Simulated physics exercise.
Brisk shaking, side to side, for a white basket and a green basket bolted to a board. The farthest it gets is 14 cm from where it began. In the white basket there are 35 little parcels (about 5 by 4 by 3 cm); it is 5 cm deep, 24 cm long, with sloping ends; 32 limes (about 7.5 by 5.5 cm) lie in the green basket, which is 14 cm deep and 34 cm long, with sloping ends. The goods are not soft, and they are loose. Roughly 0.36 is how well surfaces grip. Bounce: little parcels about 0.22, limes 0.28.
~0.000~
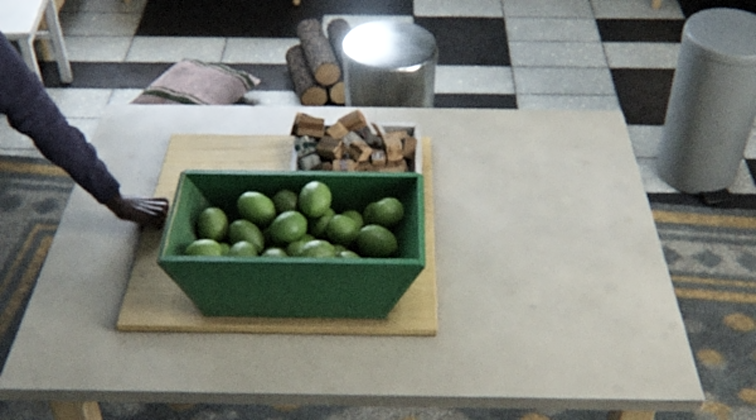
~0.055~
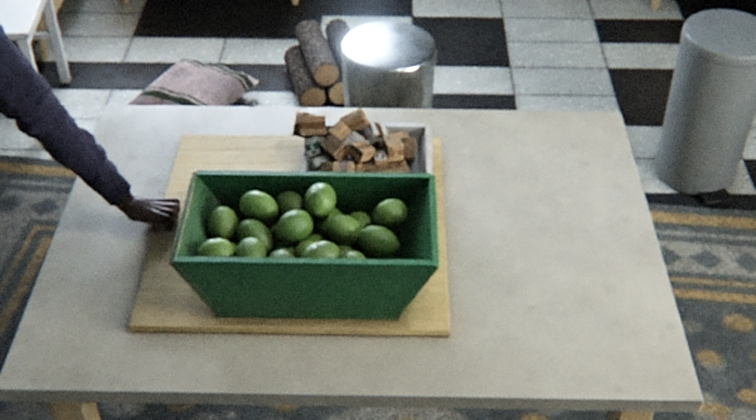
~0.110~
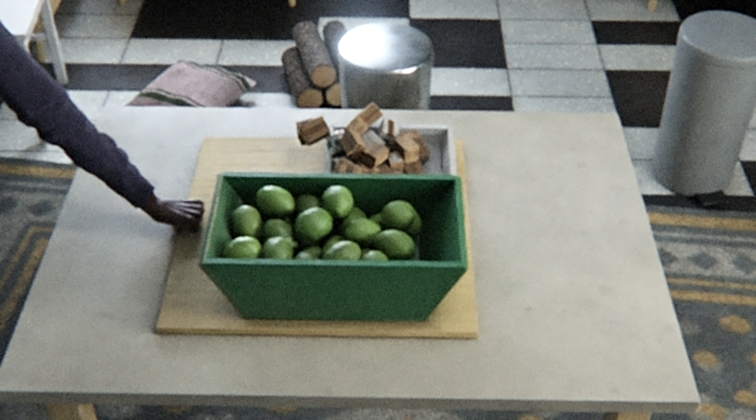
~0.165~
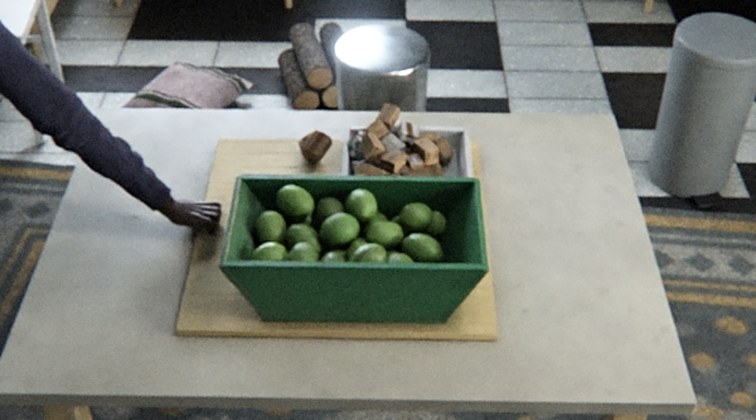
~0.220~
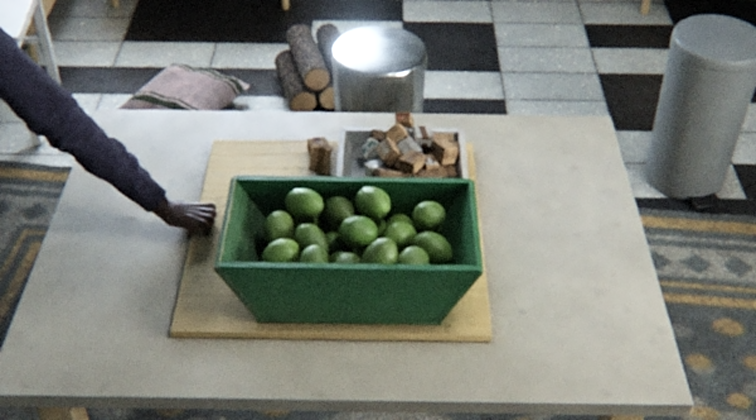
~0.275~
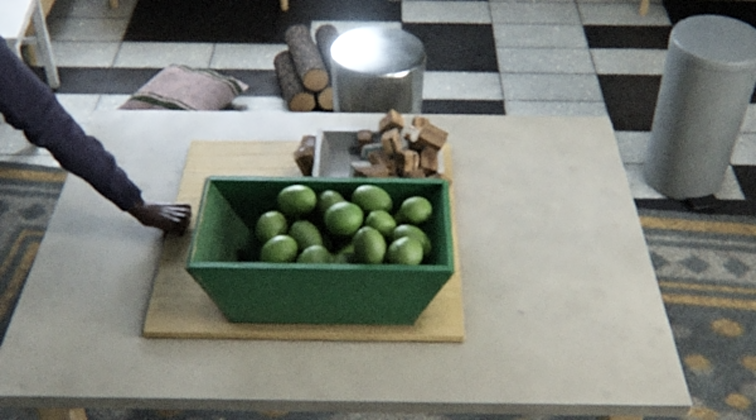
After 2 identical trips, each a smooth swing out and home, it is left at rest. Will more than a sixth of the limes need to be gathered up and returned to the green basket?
Below one sixth.
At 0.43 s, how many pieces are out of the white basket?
At that moment the white basket count out stands near 4.
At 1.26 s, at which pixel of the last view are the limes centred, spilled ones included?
Centre: About (280, 255) px.
After 0.43 s, the white basket is down by 4 of 35 and the green basket has all 32.
After 0.63 s, the white basket is down by 7 of 35 and the green basket has all 32.
After 0.90 s, the white basket is down by 10 of 35 and the green basket is down by 1 of 32.
When it is over (at 1.26 s), the white basket is down by 10 of 35 and the green basket is down by 2 of 32. Asked share, 2 of 32, 6 per cent.
